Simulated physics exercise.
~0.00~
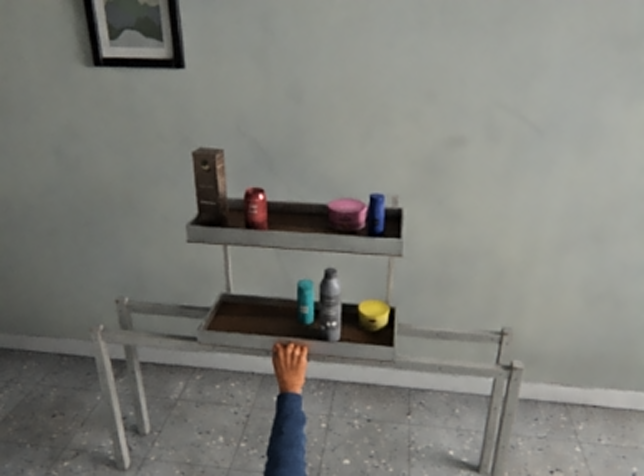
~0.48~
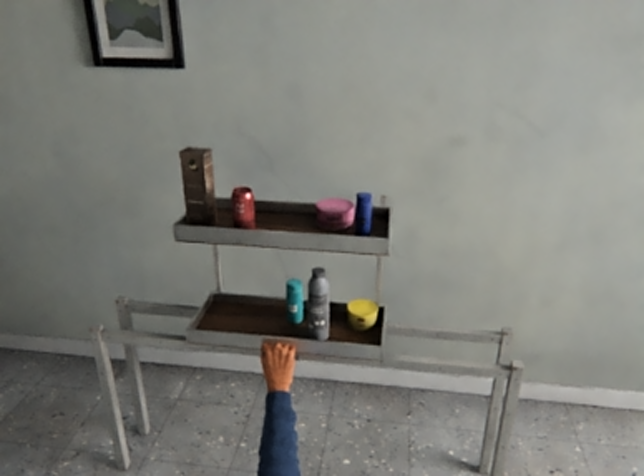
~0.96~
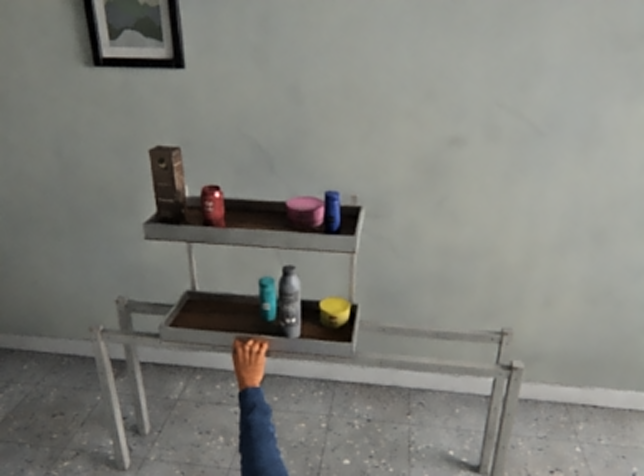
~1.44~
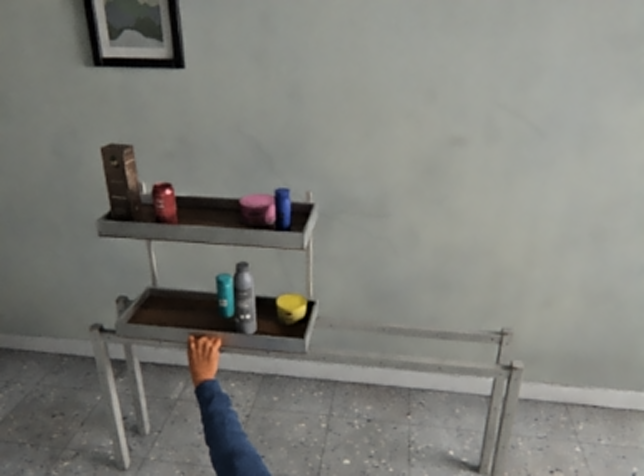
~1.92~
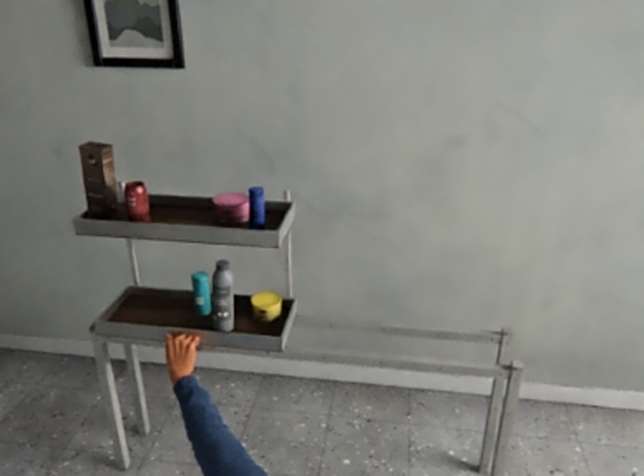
In a grey room, a hand slides a two-level tray of upright containers left.
